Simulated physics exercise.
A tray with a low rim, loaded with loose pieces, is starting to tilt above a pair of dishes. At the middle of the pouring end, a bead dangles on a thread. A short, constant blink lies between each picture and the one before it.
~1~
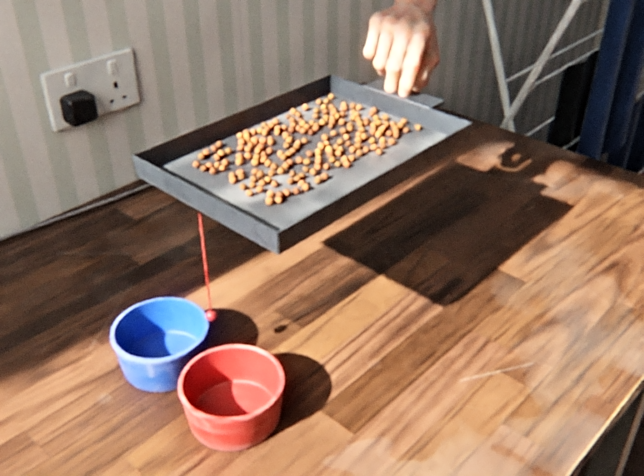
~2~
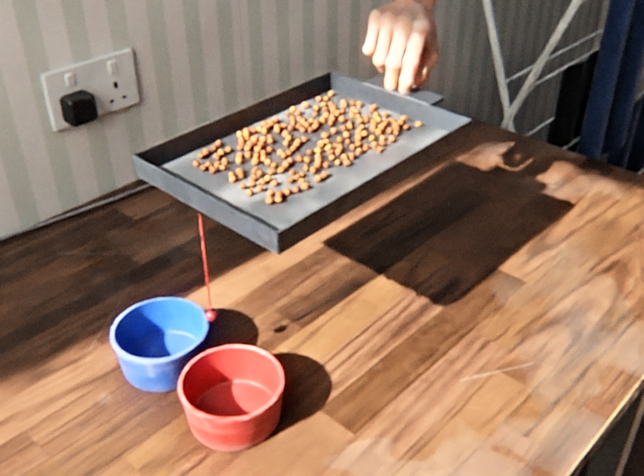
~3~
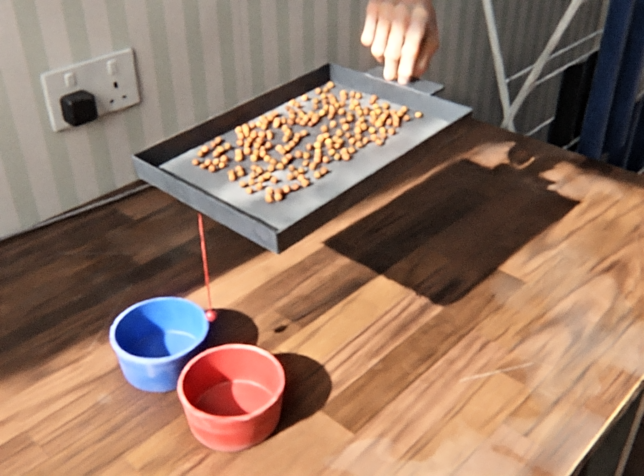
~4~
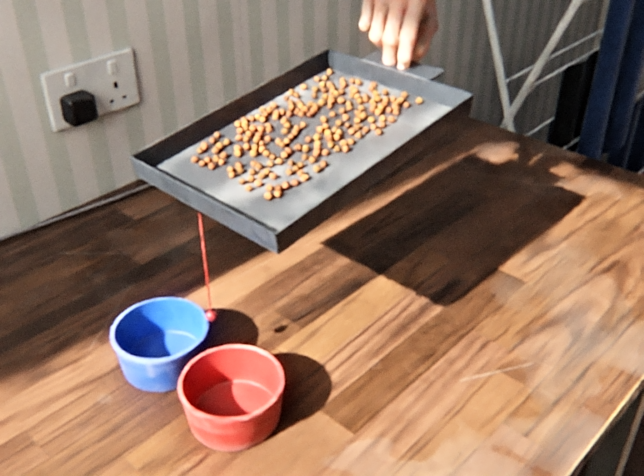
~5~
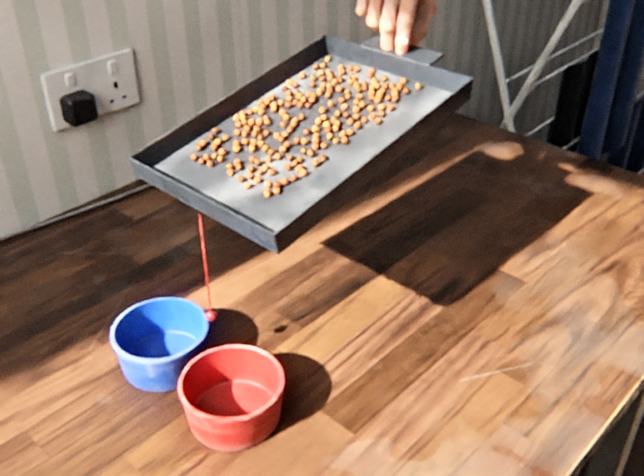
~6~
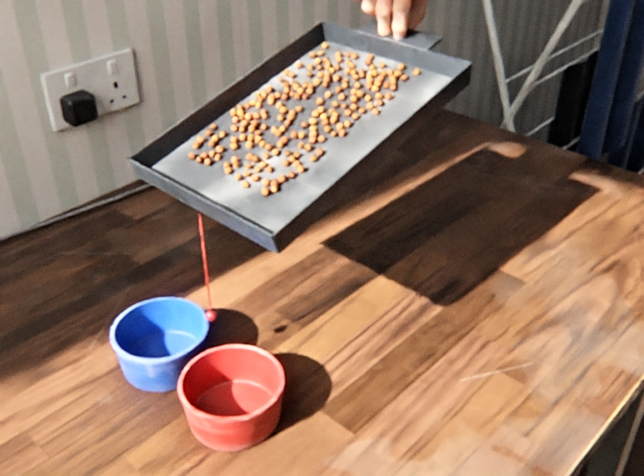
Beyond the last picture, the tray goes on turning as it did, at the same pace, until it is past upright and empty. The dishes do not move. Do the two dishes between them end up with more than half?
Compared with the spill, the catch will be larger.
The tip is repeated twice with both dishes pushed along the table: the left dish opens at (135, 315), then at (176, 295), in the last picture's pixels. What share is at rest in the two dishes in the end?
In the first position around 80 percent, in the second around 0 percent.
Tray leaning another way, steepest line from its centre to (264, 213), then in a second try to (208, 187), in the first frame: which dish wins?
In turn: The right dish; the left dish.
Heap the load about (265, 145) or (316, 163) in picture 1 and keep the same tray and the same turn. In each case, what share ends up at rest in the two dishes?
Estimate: 60 % first, 70 % second.
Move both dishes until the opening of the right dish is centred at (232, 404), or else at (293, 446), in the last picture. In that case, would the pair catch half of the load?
In order, they'd catch a major share, and next a minor share.
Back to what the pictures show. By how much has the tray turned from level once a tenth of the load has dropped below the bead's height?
Angle reached: About 110°.
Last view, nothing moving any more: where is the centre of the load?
Around (156, 368).
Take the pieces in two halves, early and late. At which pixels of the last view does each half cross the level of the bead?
About (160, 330) to begin with, then about (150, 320).
Soon, tray tipped steeply; nearly all on the tray; a stray few in the air.
A while on, tray tipped right over; nearly all on the tray; a stray few in the left dish; a stray few outside both; a stray few in the air.
Towards the end, tray tipped past a quarter turn; about a quarter in the right dish; about half in the left dish; about a third outside both.
Finally, tray tipped past a quarter turn; about a quarter in the right dish; about half in the left dish; about a third outside both.
